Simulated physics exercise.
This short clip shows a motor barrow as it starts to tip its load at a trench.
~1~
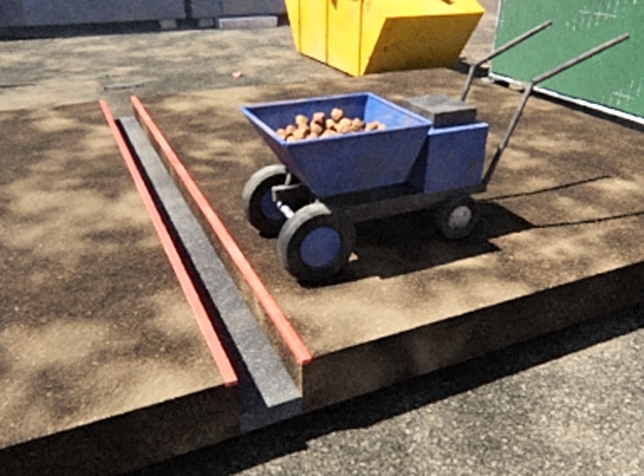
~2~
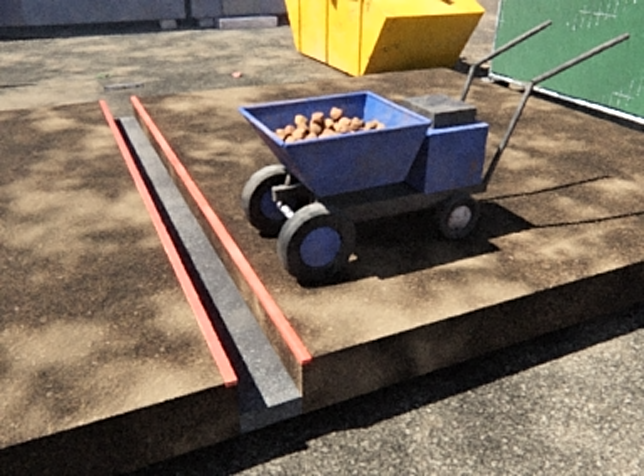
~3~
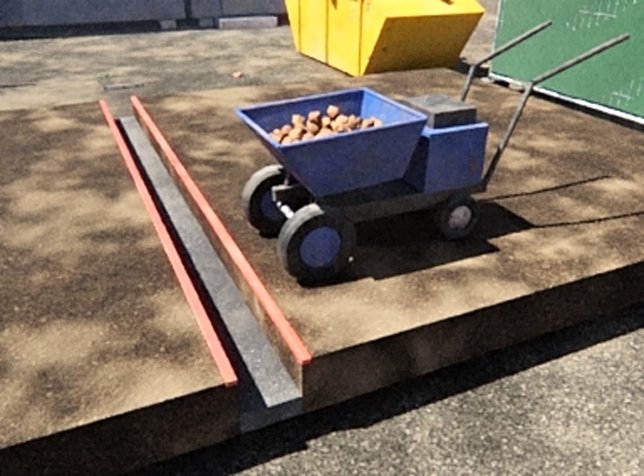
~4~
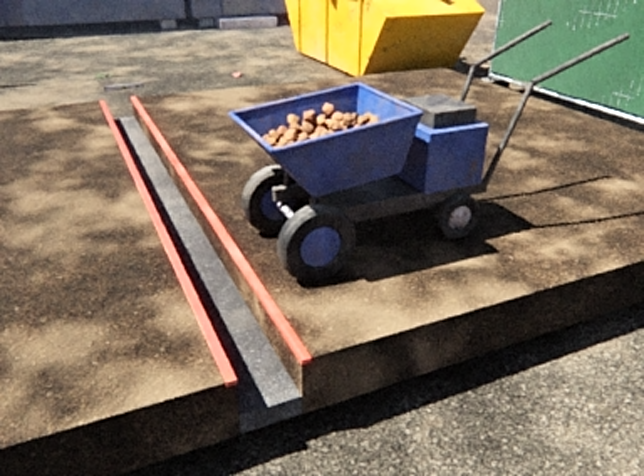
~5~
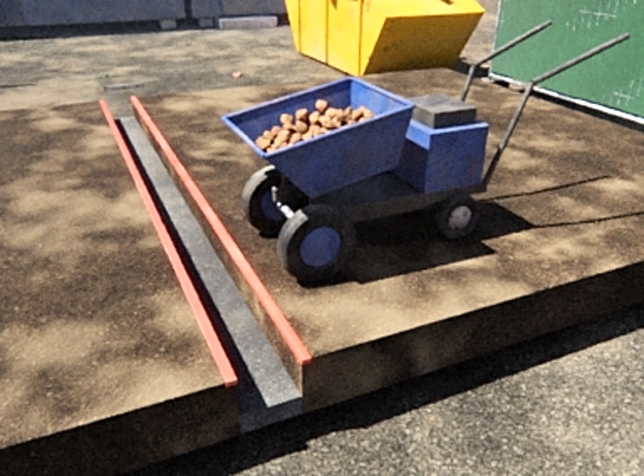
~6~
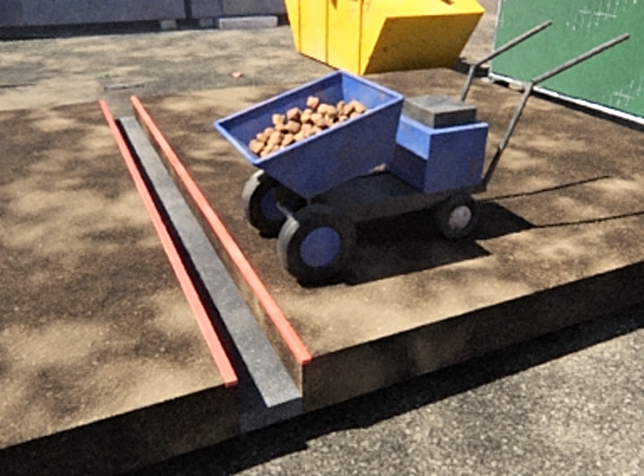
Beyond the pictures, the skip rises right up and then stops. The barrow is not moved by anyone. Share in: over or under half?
Under half.
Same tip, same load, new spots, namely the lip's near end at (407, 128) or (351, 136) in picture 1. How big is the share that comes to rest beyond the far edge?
First spot 0 per cent, second spot 0 per cent.
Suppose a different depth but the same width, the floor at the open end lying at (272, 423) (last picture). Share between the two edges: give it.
I'd say roughly 20 in a hundred.
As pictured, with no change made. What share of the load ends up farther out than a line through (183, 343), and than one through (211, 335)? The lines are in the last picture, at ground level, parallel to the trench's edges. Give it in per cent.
60 and 80 in a hundred.
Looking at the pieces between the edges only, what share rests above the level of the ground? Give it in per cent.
Something like 5 in a hundred.
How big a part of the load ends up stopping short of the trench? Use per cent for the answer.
Result: Close to 0 %.
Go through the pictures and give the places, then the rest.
The first picture shows lip of the skip at (286, 145), level; top of the load at (329, 136), clay clods; first edge of the trench at (279, 317); far edge at (210, 335), the trench under half as wide as the skip, and about half as deep as wide.
The second picture shows lip of the skip at (284, 146), level; top of the load at (345, 132).
The third picture shows lip of the skip at (280, 148), tipped barely; top of the load at (335, 138).
The fourth picture shows lip of the skip at (273, 151), tipped a little; top of the load at (341, 131).
The fifth picture shows lip of the skip at (265, 157), tipped a little; top of the load at (335, 128).
The sixth picture shows lip of the skip at (255, 164), tipped clearly; top of the load at (343, 123); first edge of the trench at (279, 317); far edge at (210, 335).
Soon, skip tipped steeply; all in the skip.
A while on, skip tipped right over; nearly all in the skip; a small part beyond it; a stray few falling.
Towards the end, skip tipped right over; about a quarter in the skip; a stray few in or heaped over the trench; most beyond it.
Finally, skip tipped right over; a stray few in the skip; about a quarter in or heaped over the trench; most beyond it.
